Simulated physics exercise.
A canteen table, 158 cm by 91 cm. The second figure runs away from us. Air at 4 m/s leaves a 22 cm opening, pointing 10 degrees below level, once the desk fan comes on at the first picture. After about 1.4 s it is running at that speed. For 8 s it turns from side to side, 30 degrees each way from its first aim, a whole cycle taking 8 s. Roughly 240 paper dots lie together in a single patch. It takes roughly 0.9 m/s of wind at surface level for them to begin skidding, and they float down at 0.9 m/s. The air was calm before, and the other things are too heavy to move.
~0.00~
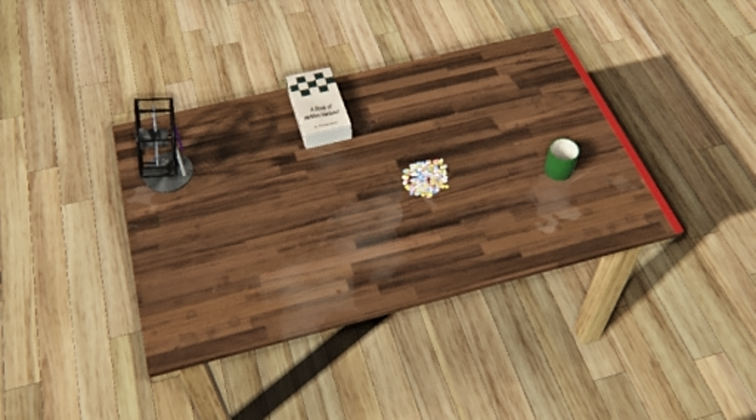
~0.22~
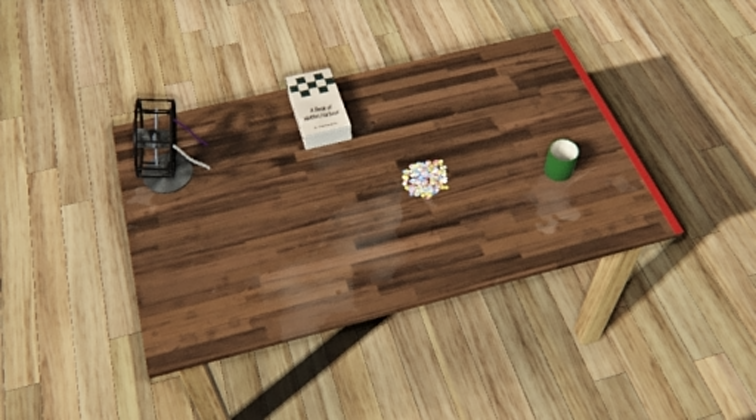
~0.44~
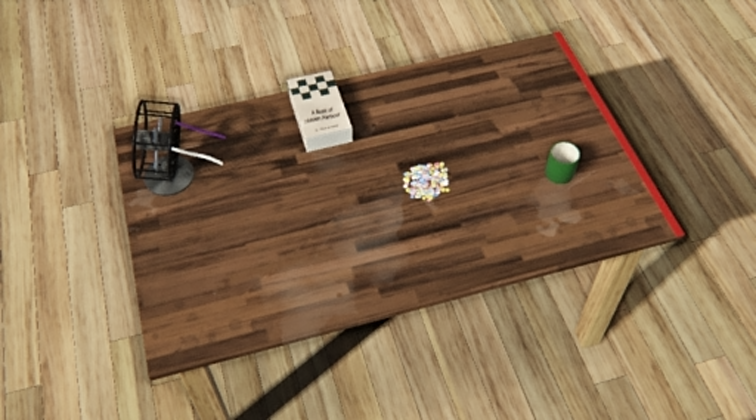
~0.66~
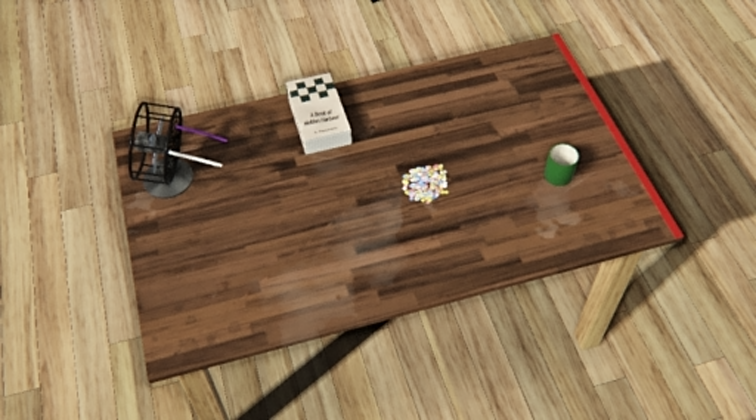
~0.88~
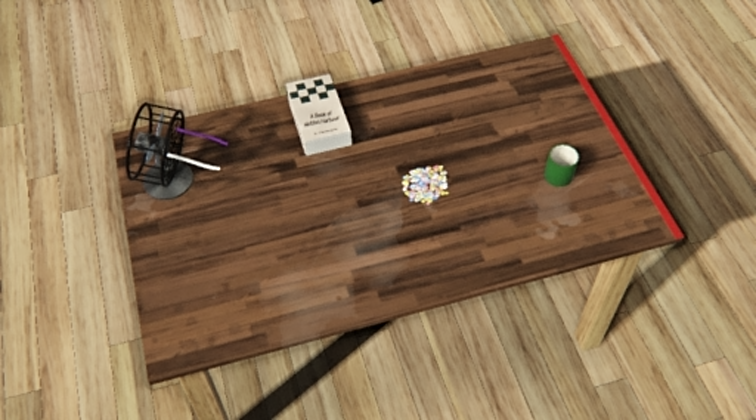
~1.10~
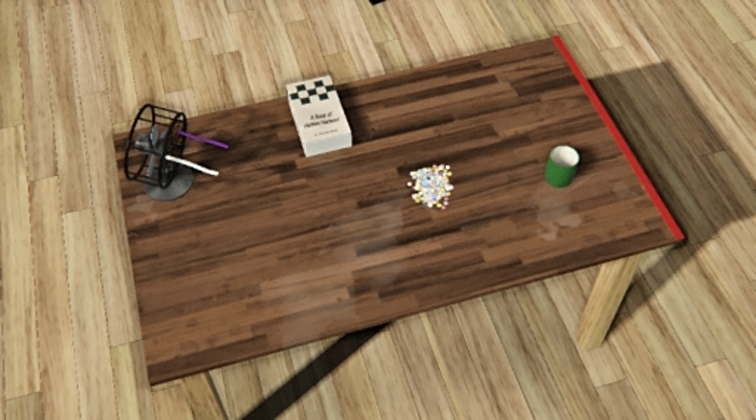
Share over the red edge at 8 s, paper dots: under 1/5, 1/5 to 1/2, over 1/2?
Over 1/2.
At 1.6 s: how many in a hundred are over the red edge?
I'd say near 2 per cent by then.
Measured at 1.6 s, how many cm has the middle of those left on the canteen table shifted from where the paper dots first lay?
It comes to near 60 cm.
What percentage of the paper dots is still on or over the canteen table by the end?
Roughly 0 per cent.
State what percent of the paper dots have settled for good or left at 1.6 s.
0 per cent.
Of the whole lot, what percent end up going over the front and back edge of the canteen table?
5 % front, 0 % back.
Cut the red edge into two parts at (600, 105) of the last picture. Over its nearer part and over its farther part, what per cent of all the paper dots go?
Roughly 90 % cross the nearer stretch, while around 5 % cross the farther one.
After 1.6 s, 92 % are still on the top, 2 % are over the red edge; the middle of those left on the top is near (610, 150).
After 2.6 s, 6 % are still on the top, 88 % are over the red edge.
After 4.4 s, 0 % are still on the top, 92 % are over the red edge.
After 8.0 s, at the end, 93 % are over the red edge.
